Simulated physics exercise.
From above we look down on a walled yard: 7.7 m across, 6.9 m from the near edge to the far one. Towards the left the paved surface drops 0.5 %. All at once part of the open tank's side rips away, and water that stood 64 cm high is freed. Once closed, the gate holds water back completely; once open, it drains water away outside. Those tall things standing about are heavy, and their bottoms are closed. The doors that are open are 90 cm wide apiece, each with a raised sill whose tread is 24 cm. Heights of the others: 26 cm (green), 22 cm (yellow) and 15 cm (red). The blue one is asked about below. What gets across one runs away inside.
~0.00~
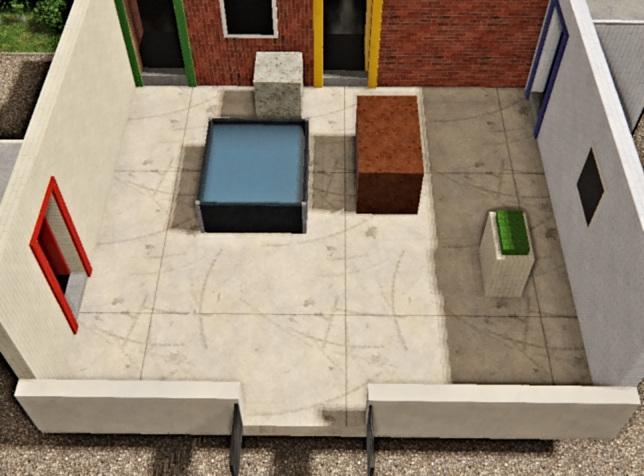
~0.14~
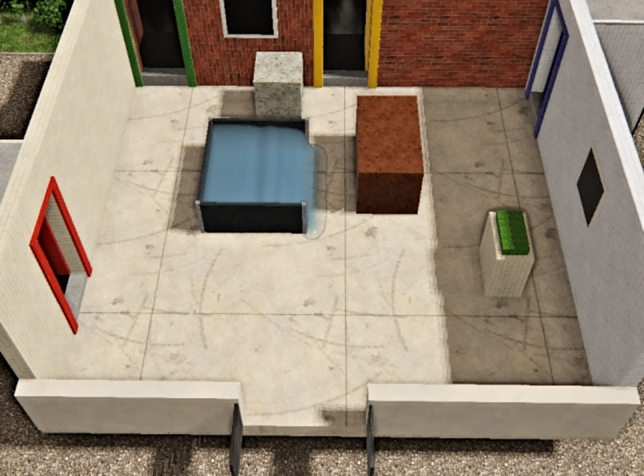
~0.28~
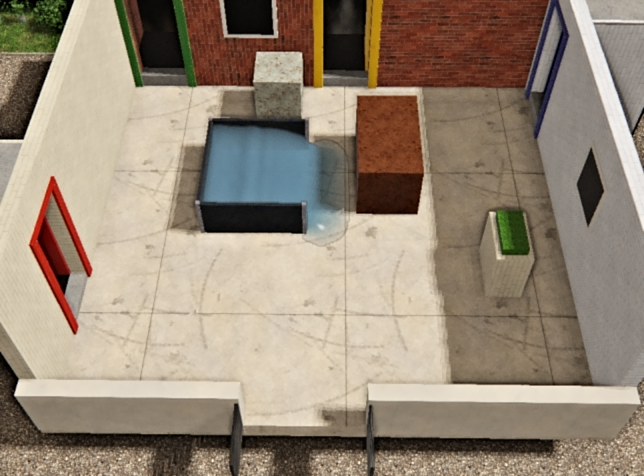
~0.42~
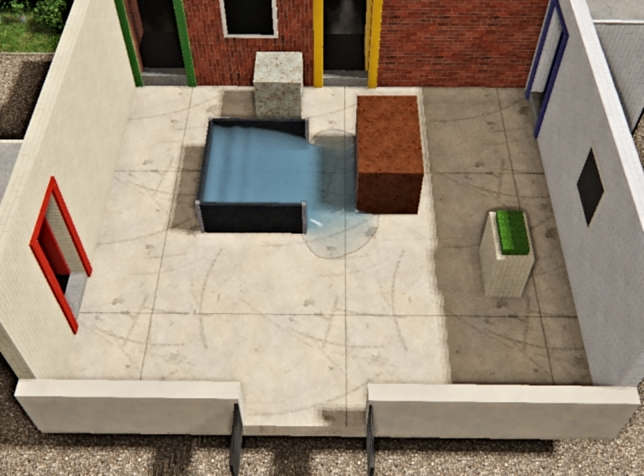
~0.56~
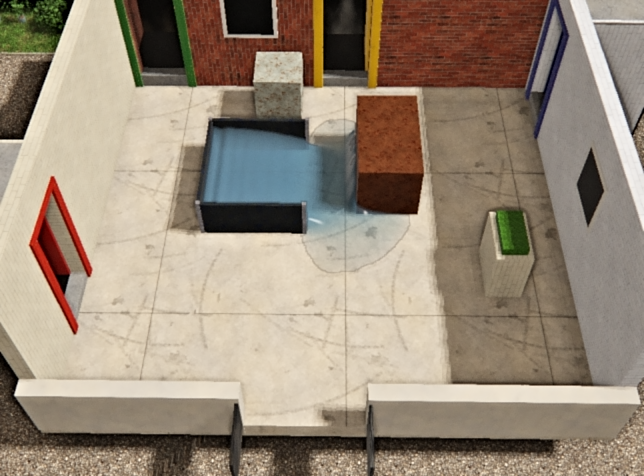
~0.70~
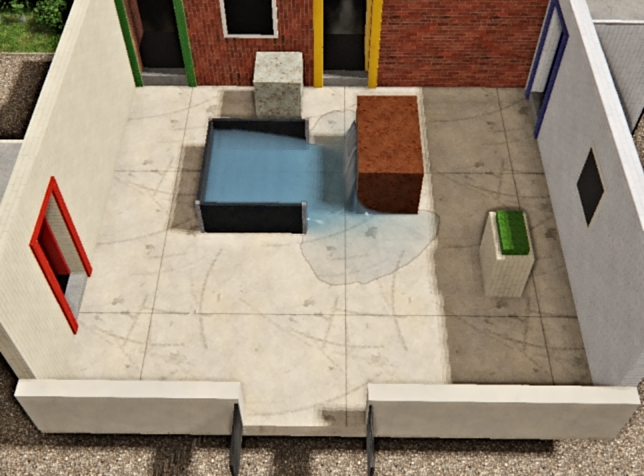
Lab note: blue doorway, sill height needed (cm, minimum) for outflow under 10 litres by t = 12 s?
Approx. 8.5 cm.
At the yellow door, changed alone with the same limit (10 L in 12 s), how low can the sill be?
Roughly 23 cm at the yellow door.
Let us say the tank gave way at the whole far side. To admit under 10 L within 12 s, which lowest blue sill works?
If so: Around 19 cm.
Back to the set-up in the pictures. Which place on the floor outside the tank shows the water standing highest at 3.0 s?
At about pixel (591, 413).
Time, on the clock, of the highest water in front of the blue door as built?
I'd say near 4.0 seconds.
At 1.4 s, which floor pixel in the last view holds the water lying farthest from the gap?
Lab note: Front tip approx. at (544, 250).
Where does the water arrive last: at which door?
Red, last of all.
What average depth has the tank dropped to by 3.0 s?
Near 18 cm, averaged.
After 1.4 s water covers 20 % of the floor, deepest (44 cm) near (346, 183); it has not reached the blue door.
After 3.0 s water covers 50 % of the floor, deepest (25 cm) near (591, 413); 2 cm at the blue door, 0 litres in over its 24 cm sill.
After 12.0 s water covers 90 % of the floor, deepest (6 cm) near (436, 169); 6 cm at the blue door, 0 litres in over its 24 cm sill.
At the blue door as built, the water arrived by 3.0 s and peaked near 12 cm at 4.0 s.
Run again over the same 12 s with other heights there, 16 litres in over 7.5 cm, 3 litres over 10 cm. The limit of 10 litres is kept from about 8.5 cm up.
